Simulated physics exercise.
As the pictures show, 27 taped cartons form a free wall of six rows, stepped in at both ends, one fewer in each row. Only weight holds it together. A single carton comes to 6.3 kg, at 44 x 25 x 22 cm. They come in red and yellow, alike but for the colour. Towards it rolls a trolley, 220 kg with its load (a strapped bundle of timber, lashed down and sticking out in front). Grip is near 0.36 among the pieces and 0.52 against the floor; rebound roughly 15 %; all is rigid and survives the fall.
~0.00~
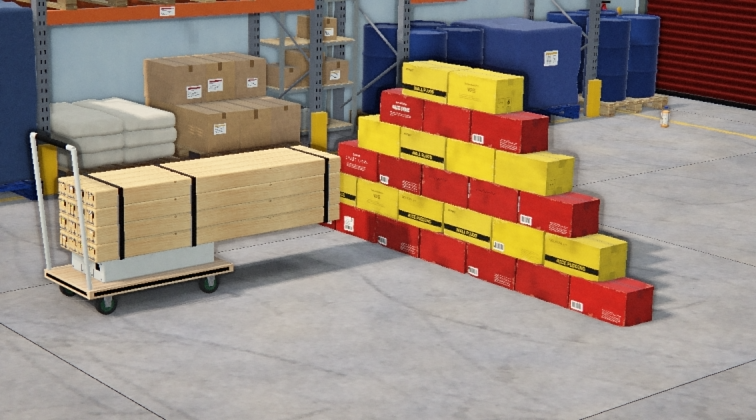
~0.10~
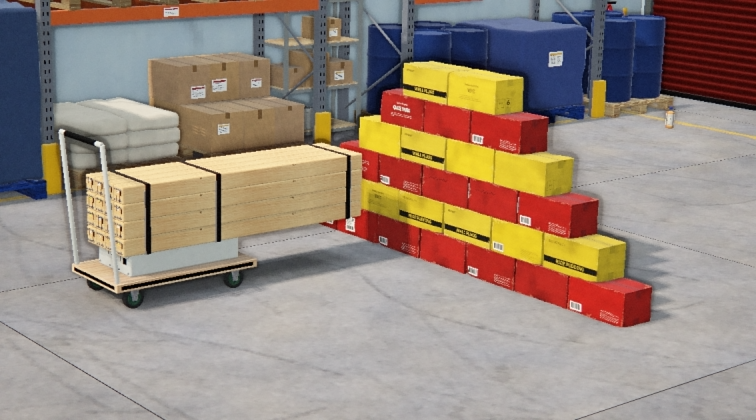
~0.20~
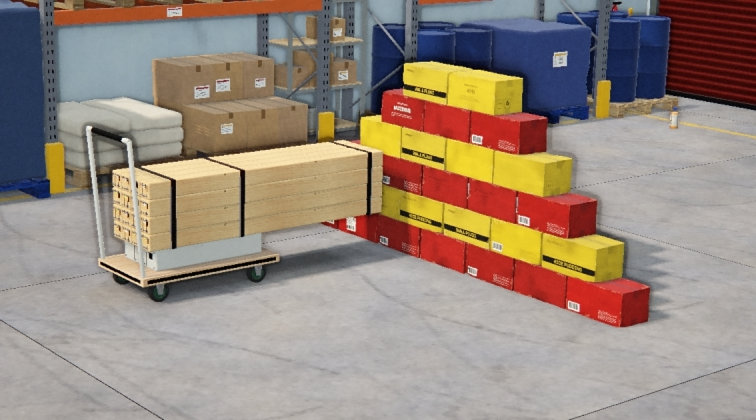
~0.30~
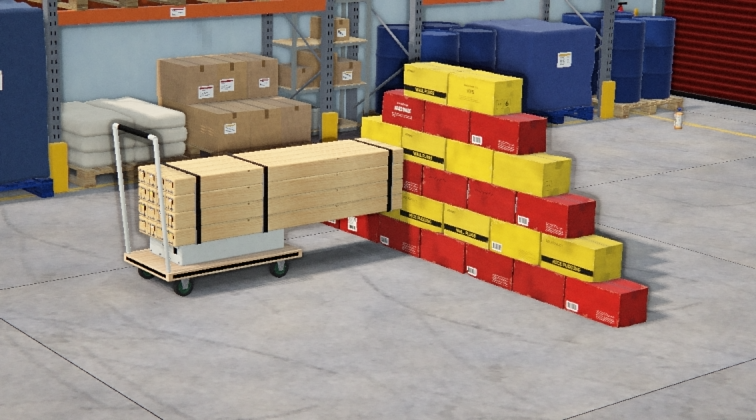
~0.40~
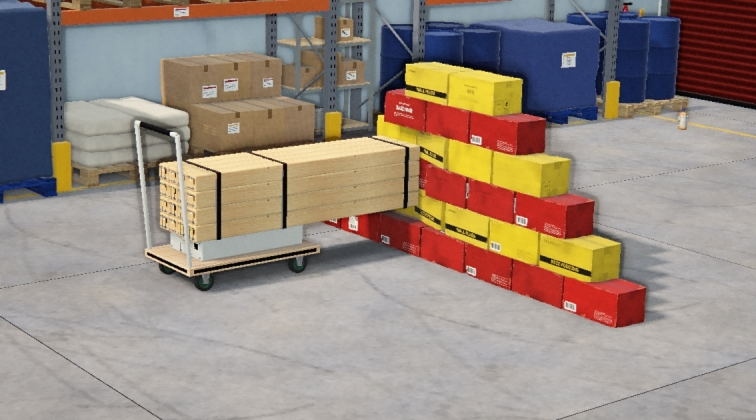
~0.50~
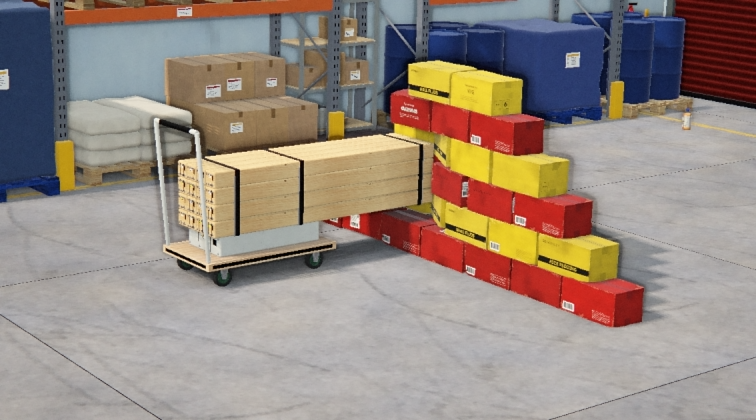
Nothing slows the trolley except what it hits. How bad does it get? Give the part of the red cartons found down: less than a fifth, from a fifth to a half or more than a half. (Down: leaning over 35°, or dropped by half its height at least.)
Ending down: Between a fifth and a half.
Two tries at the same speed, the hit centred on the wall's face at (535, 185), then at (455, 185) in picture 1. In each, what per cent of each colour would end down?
Red 30 then 40, yellow 40 then 70 per cent.
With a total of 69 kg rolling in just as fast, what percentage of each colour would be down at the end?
In that case red 40, yellow 60 per cent.
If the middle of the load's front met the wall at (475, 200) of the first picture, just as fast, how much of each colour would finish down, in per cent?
In that case red 40, yellow 60 per cent.
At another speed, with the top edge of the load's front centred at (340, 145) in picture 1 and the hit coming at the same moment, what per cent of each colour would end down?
In that case red 50, yellow 60 per cent.
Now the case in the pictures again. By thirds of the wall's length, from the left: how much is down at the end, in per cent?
In per cent: Left 50, middle 70, right 0.
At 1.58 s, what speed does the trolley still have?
Roughly 0.5 m/s.
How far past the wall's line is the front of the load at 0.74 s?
About 55 cm past it.
After 0.74 s, load 56 cm past the wall's line, still rolling; 1 of the 15 red cartons down (3 of 27 in all colours); top red carton leaning 4°; top yellow carton leaning 4°.
After 1.14 s, load 99 cm past the wall's line, still rolling; 3 of the 15 red cartons down (6 of 27 in all colours); top red carton leaning 30°, 7 cm lower; top yellow carton leaning 30°.
After 1.58 s, load 1.26 m past the wall's line, still rolling; 6 of the 15 red cartons down (13 of 27 in all colours); top red carton on its side; top yellow carton on its side.
At rest (3.3 s), load 1.41 m past the wall's line, stopped; 6 of the 15 red cartons down (13 of 27 in all colours); top red carton on its side; top yellow carton on its side. That is 40 per cent. As the last picture would show them, middles, top red carton near (646, 241), top yellow carton near (715, 255).
